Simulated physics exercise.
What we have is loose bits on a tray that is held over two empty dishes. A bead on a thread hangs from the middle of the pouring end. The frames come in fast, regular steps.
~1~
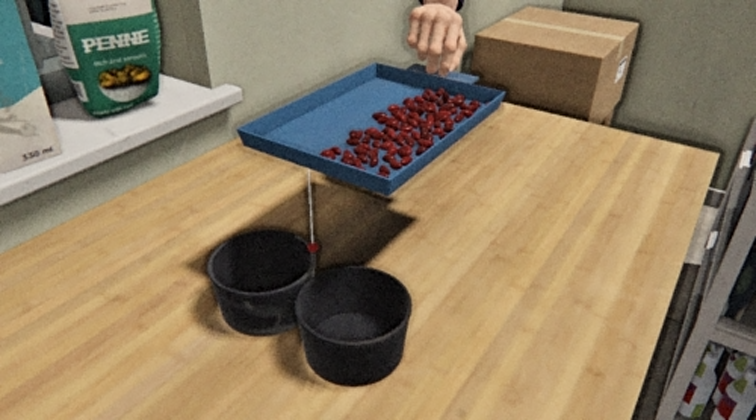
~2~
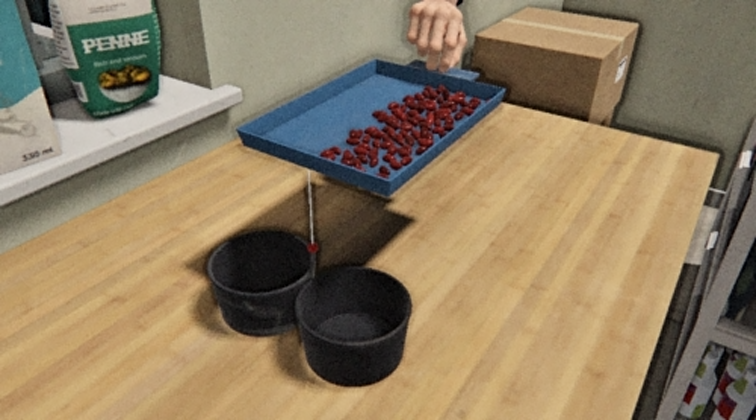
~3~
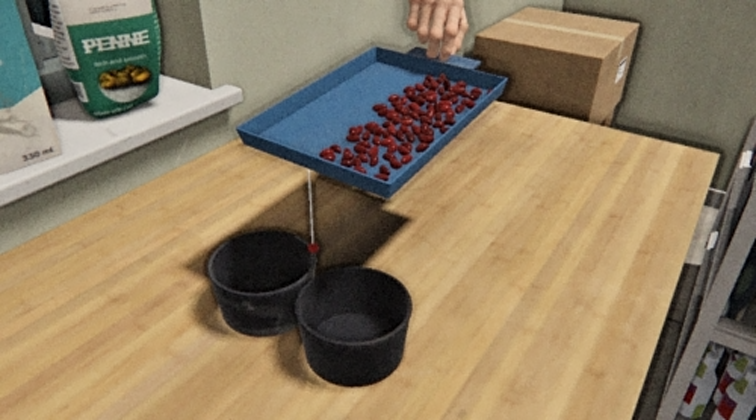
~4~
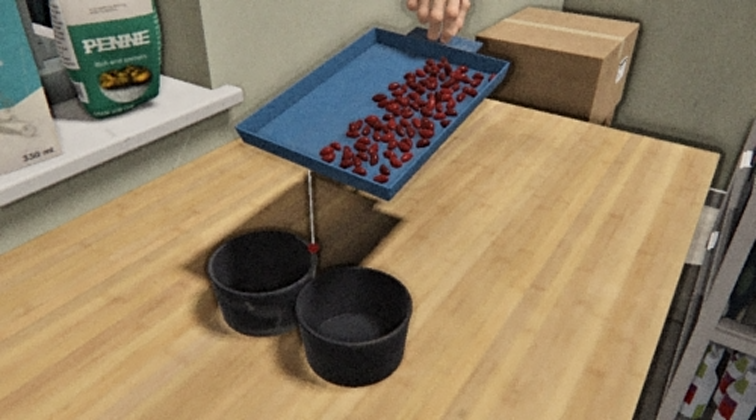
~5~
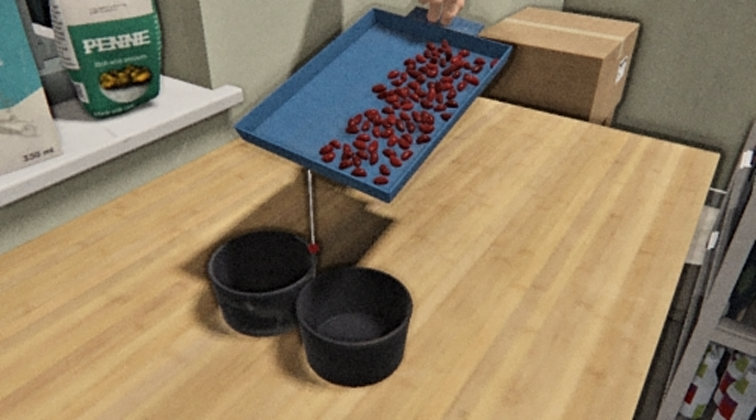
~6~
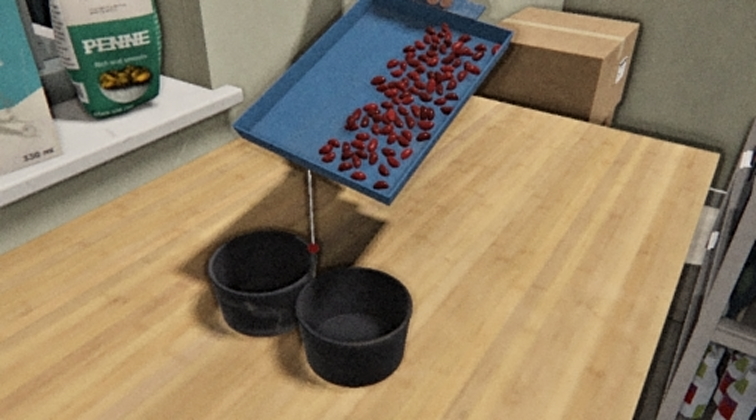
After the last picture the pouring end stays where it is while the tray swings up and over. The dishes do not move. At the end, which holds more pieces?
The right one ends fuller.
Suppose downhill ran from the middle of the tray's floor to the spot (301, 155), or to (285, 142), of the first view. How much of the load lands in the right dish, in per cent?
In turn 0 and 0 in a hundred.
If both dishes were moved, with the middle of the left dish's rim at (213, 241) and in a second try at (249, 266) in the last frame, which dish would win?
First the right-hand dish, then the right dish.
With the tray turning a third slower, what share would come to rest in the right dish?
Near 90 %.
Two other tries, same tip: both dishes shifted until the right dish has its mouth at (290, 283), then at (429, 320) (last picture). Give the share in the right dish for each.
Near 40 % and 30 %.
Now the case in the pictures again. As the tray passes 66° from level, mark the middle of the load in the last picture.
Roughly at (377, 129).
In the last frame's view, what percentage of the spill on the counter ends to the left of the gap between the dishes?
Near 70 %.
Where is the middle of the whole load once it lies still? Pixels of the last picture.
Roughly at (347, 347).
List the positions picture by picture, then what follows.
The first frame shows corners of the pouring end (242, 128) and (389, 177), level; middle of the load (414, 123), kidney beans; left dish (228, 307); right dish (320, 355); bead on its thread (313, 247).
The second frame shows corners of the pouring end (242, 128) and (389, 178), level; middle of the load (414, 122).
The third frame shows corners of the pouring end (241, 127) and (389, 181), tipped barely, lowest at the right corner; middle of the load (414, 116).
The fourth frame shows corners of the pouring end (240, 126) and (388, 185), tipped a little, lowest at the right corner; middle of the load (405, 111).
The fifth frame shows corners of the pouring end (239, 125) and (388, 188), tipped clearly, lowest at the right corner; middle of the load (405, 103).
The sixth frame shows corners of the pouring end (238, 124) and (388, 192), tipped clearly, lowest at the right corner; middle of the load (405, 96); left dish (229, 307); right dish (321, 356).
Just after the last frame, tray tipped steeply; almost all on the tray; just a few in the air.
A moment on, tray tipped past a quarter turn; almost all on the tray; just a few in the right dish; just a few in the left dish; just a few in the air.
Further on, tray tipped past a quarter turn; the larger part in the right dish; about a tenth in the left dish; about a tenth outside both.
When it is over, tray tipped past a quarter turn; the larger part in the right dish; about a tenth in the left dish; about a tenth outside both.
